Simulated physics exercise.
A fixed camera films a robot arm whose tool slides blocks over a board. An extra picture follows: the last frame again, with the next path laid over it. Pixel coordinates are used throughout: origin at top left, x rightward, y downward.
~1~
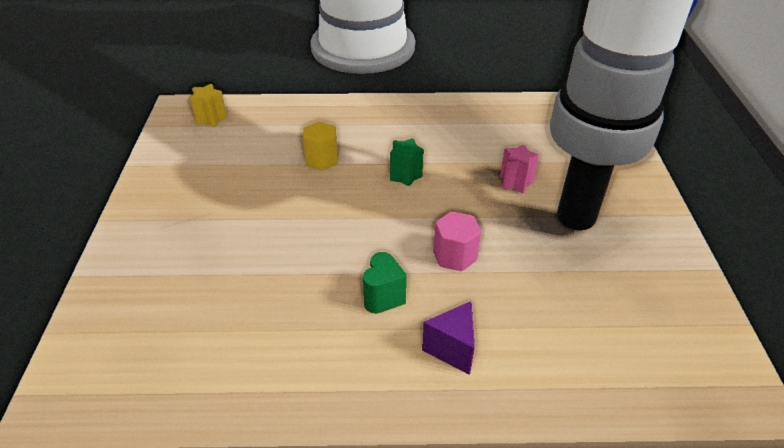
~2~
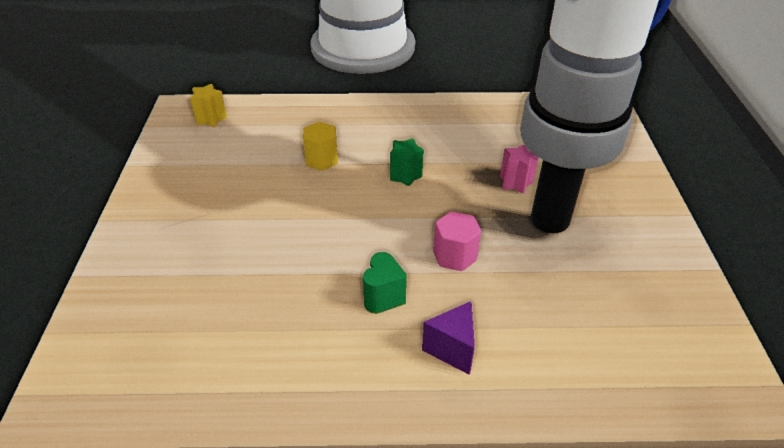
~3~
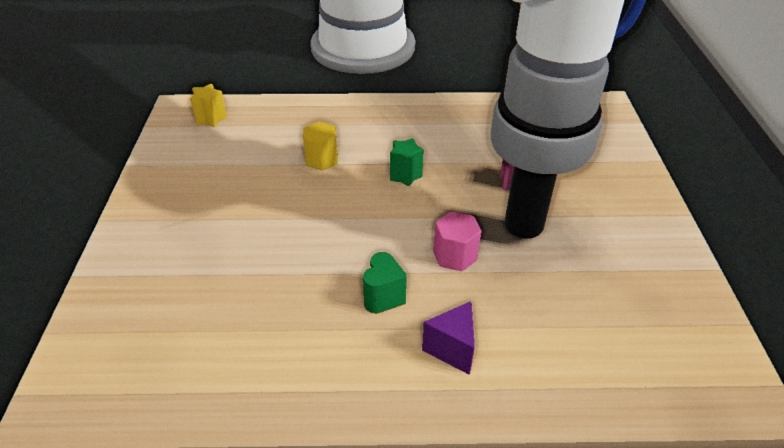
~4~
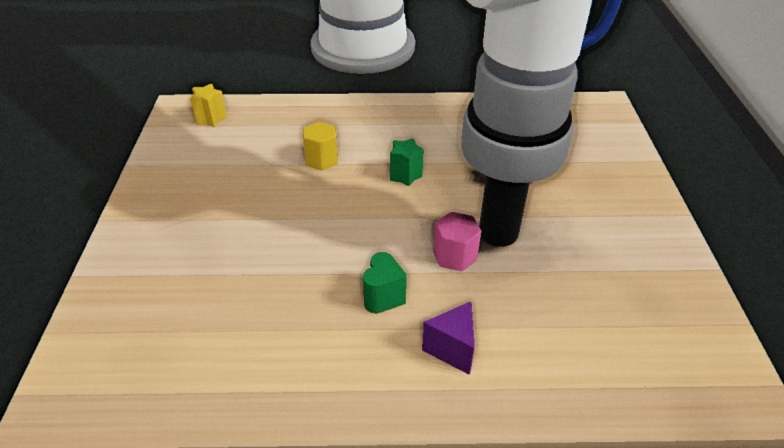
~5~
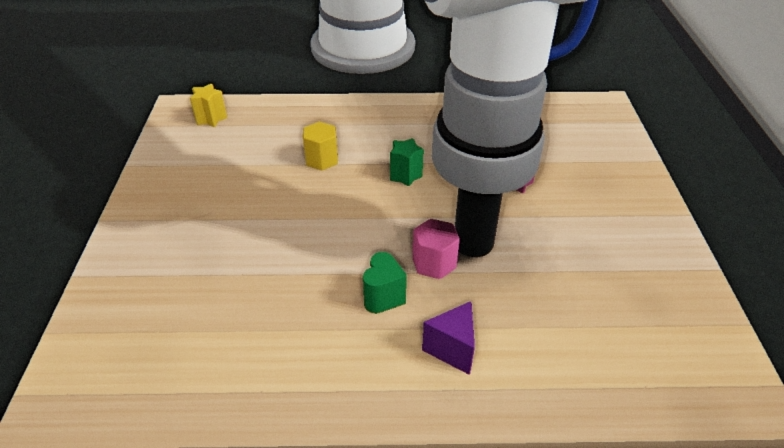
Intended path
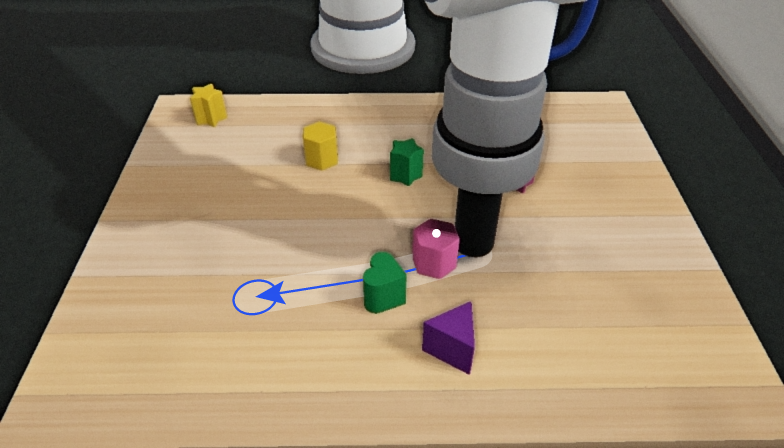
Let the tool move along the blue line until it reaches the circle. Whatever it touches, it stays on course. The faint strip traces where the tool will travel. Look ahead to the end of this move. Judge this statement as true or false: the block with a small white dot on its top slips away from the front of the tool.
It is false.
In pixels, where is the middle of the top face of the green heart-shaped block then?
The middle of its upper face will lie at (360, 284).
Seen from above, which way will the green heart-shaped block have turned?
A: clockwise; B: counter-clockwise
That would be B.
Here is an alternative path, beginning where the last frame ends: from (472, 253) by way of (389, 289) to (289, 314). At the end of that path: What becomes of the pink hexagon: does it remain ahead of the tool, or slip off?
The pink hexagon is left behind or beside.
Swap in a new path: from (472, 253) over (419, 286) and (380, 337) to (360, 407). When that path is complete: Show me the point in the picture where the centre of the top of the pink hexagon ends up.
Its top middle: (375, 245).
Drawn move, from (472, 253) by way of (405, 272) and (332, 285) to (255, 297); the dot is on the pink hexagon.
What follows on the original path. One third of the way, tool (405, 263); green heart-shaped block (363, 281), turned 60° anticlockwise; pink hexagon (363, 251).
Two thirds of the way, tool (330, 276); green heart-shaped block (360, 284), turned 70° anticlockwise; pink hexagon (283, 261).
At the end, tool (253, 288); green heart-shaped block (360, 284), turned 70° anticlockwise; pink hexagon (203, 271); purple triangle still.
